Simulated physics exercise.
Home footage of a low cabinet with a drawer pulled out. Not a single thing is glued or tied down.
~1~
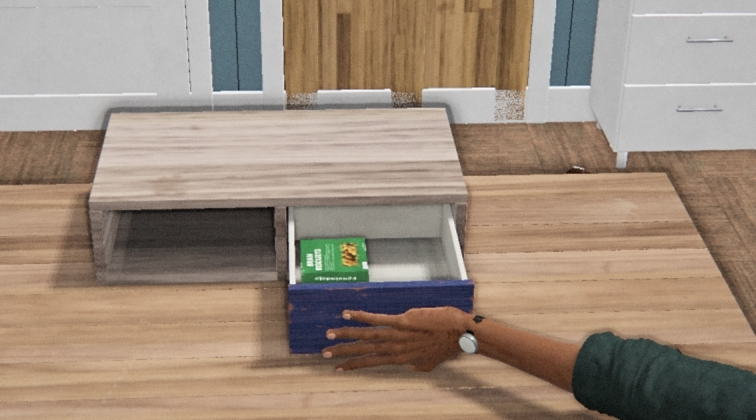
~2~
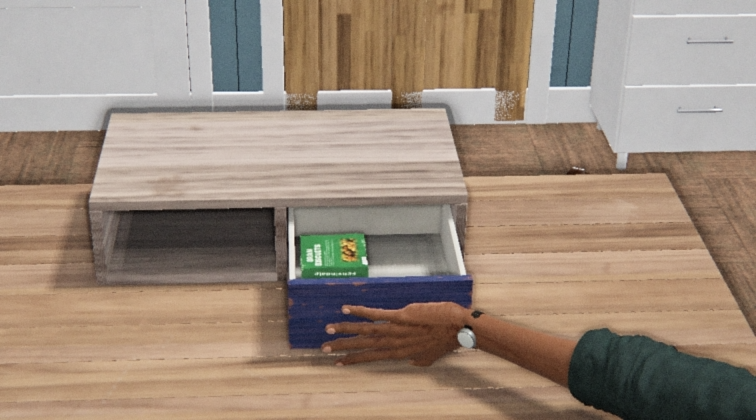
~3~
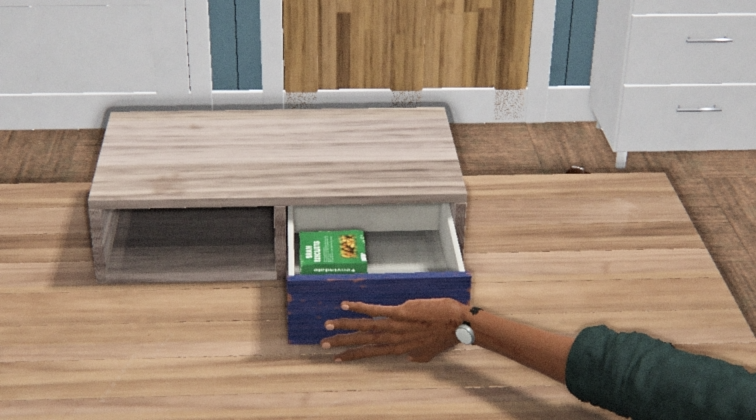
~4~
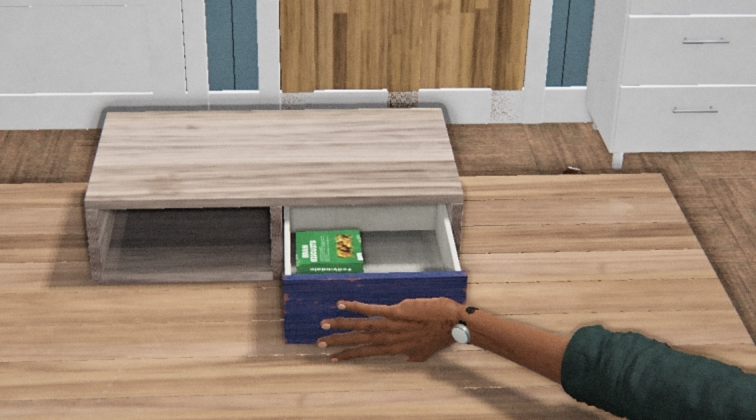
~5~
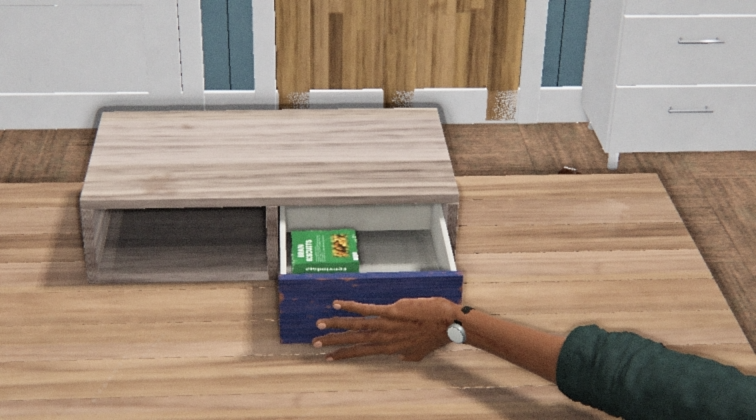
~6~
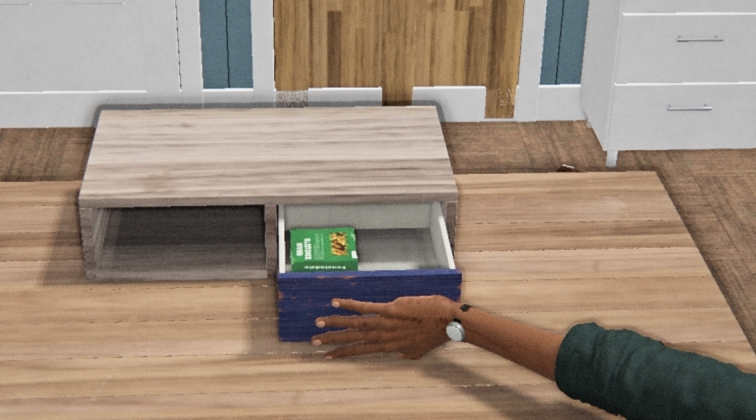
A hand barely moves against the blue front of an open drawer holding a green box.
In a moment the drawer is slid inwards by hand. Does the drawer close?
It goes in completely.
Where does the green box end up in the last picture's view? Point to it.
(319, 203).
Then, 0.38 s past the last view, drawer starting in.
Then, 0.60 s past the last view, drawer about half in.
Then, 0.80 s past the last view, drawer nearly in.
Finally, the drawer shuts flush.
